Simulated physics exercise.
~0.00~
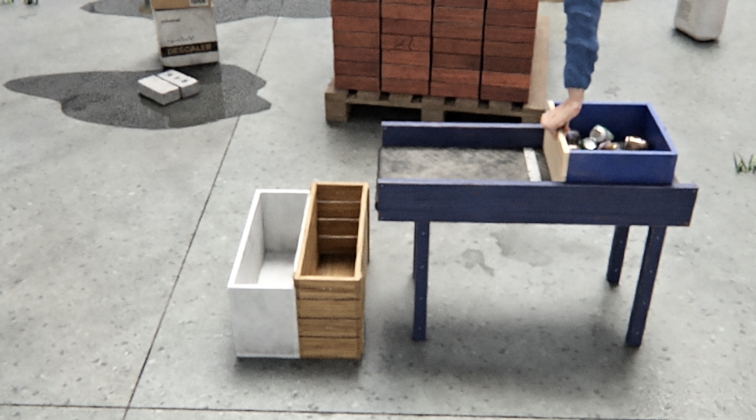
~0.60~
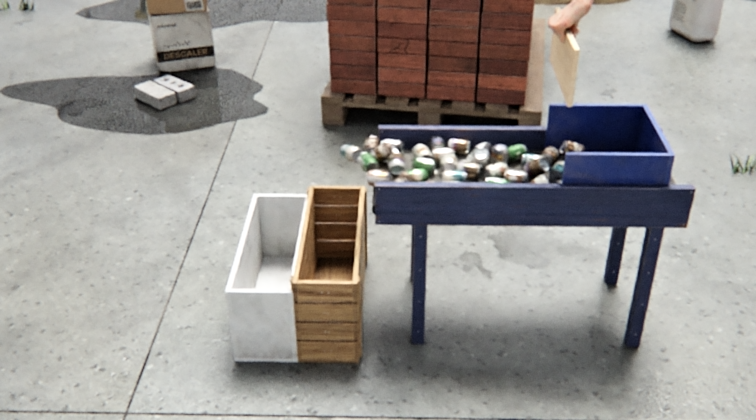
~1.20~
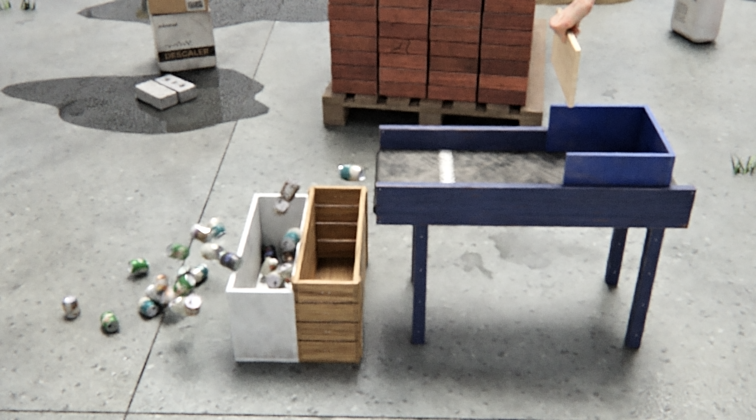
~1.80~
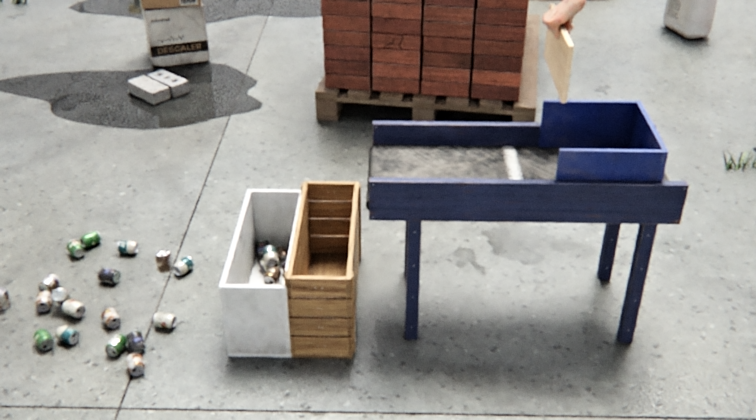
Small cans rode left along a blue-sided belt after a hand lifted the gate of their pen, then flew off the end over the wooden tote, some landing in the white tote and the rest scattering on the ground beyond it.
